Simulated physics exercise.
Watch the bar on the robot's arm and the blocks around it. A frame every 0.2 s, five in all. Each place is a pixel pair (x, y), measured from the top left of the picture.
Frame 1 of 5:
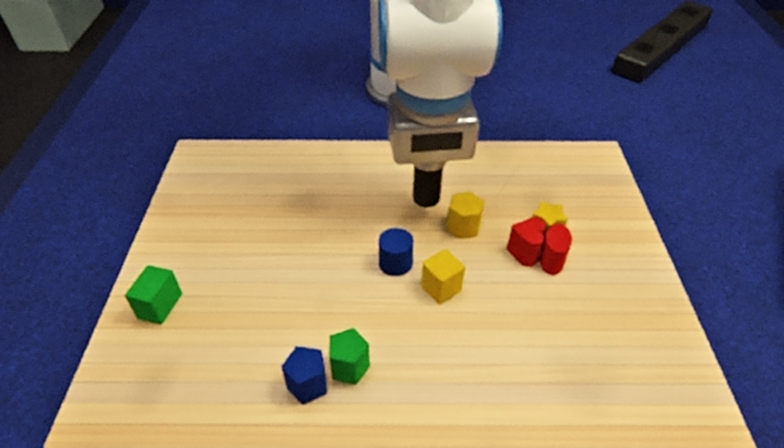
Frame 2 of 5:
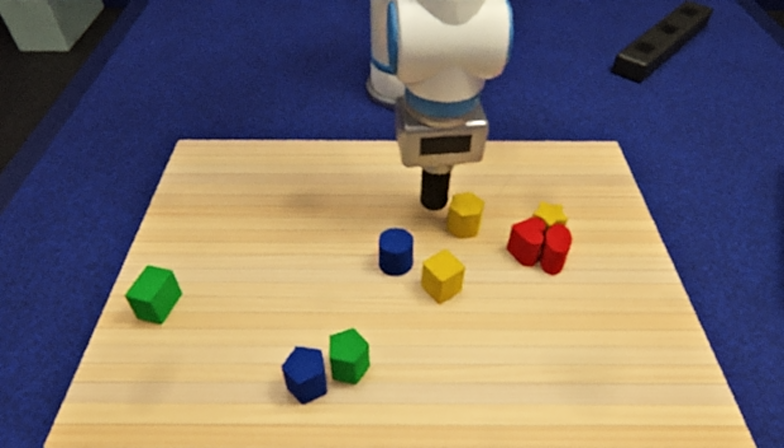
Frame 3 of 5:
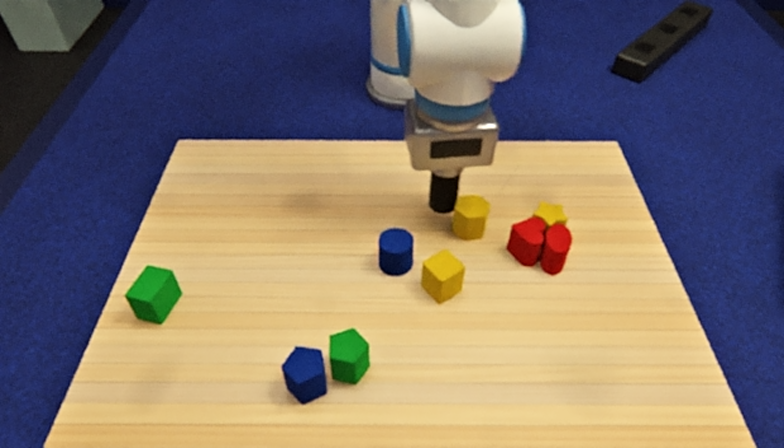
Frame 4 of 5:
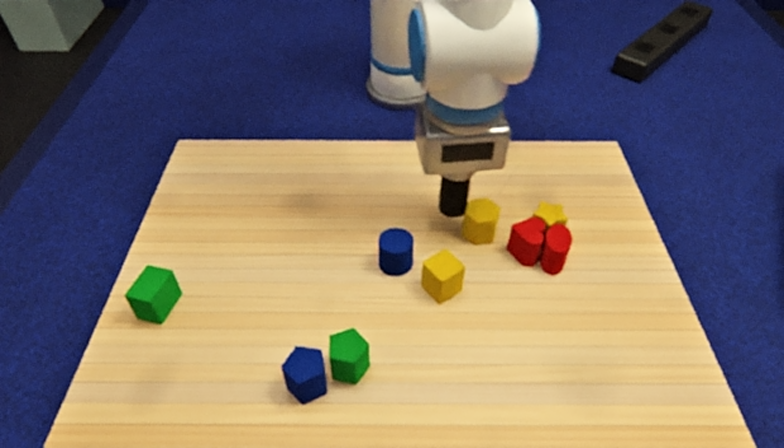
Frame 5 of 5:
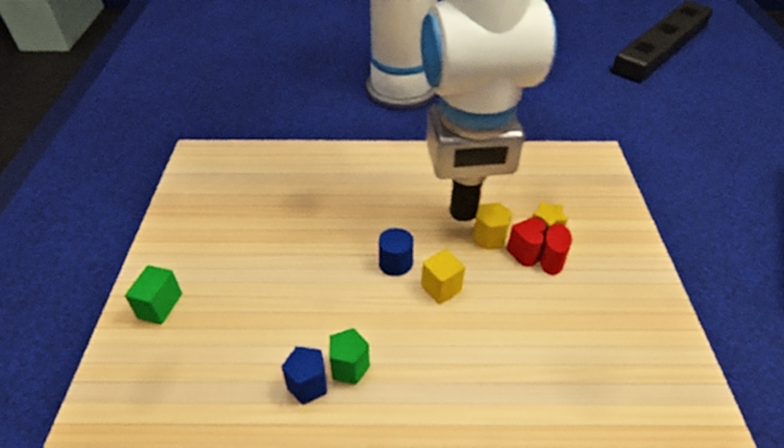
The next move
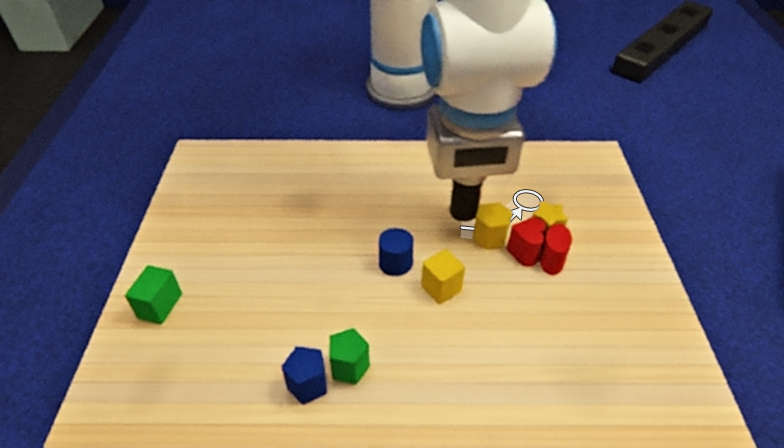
Robot arm moving slightly right across a wooden board, nudging a yellow hexagon block toward red and yellow blocks.
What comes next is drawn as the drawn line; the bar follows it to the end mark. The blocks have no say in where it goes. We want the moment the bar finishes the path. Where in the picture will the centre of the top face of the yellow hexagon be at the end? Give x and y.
By then it is at (525, 223).
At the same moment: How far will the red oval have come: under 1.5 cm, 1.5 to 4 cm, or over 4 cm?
It will move between 1.5 and 4 cm.
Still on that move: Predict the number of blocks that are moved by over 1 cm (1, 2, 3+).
I predict three or more.
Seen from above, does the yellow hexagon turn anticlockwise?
It seems not.
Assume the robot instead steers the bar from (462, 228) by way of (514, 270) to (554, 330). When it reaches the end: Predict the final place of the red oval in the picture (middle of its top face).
Its top centre lands on (609, 243).
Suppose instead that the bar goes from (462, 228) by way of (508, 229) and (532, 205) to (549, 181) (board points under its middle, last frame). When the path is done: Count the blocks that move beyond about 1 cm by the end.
Going by the path, three or more blocks will move.
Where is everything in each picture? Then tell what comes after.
Lower end of the bar at (426, 199), tops of blocks, yellow hexagon at (467, 203), red heart block at (531, 229), yellow star block at (551, 212), red oval at (559, 237), in the first picture.
Bar at (434, 202), blocks as before, in the second picture.
Bar at (443, 205), yellow hexagon at (473, 205), in the third picture.
Bar at (452, 209), yellow hexagon at (483, 209), in the fourth picture.
Bar at (463, 213), yellow hexagon at (494, 214), red heart block at (531, 229), yellow star block at (551, 212), red oval at (559, 237), in the fifth picture.
The drawn path runs from (462, 228) over (492, 229) and (513, 216) to (528, 200).
On the path given first. One third of the way, bar at (496, 215); yellow hexagon at (522, 223), turned 40° clockwise; red heart block at (547, 240); red oval at (574, 242), turned 15° anticlockwise.
Two thirds of the way, bar at (517, 202); yellow hexagon at (525, 223), turned 45° clockwise; red heart block at (548, 241); red oval at (576, 244), turned 15° anticlockwise.
At the end, bar at (532, 186); yellow hexagon at (525, 223), turned 45° clockwise; red heart block at (548, 241); yellow star block not moved; red oval at (576, 244), turned 15° anticlockwise.
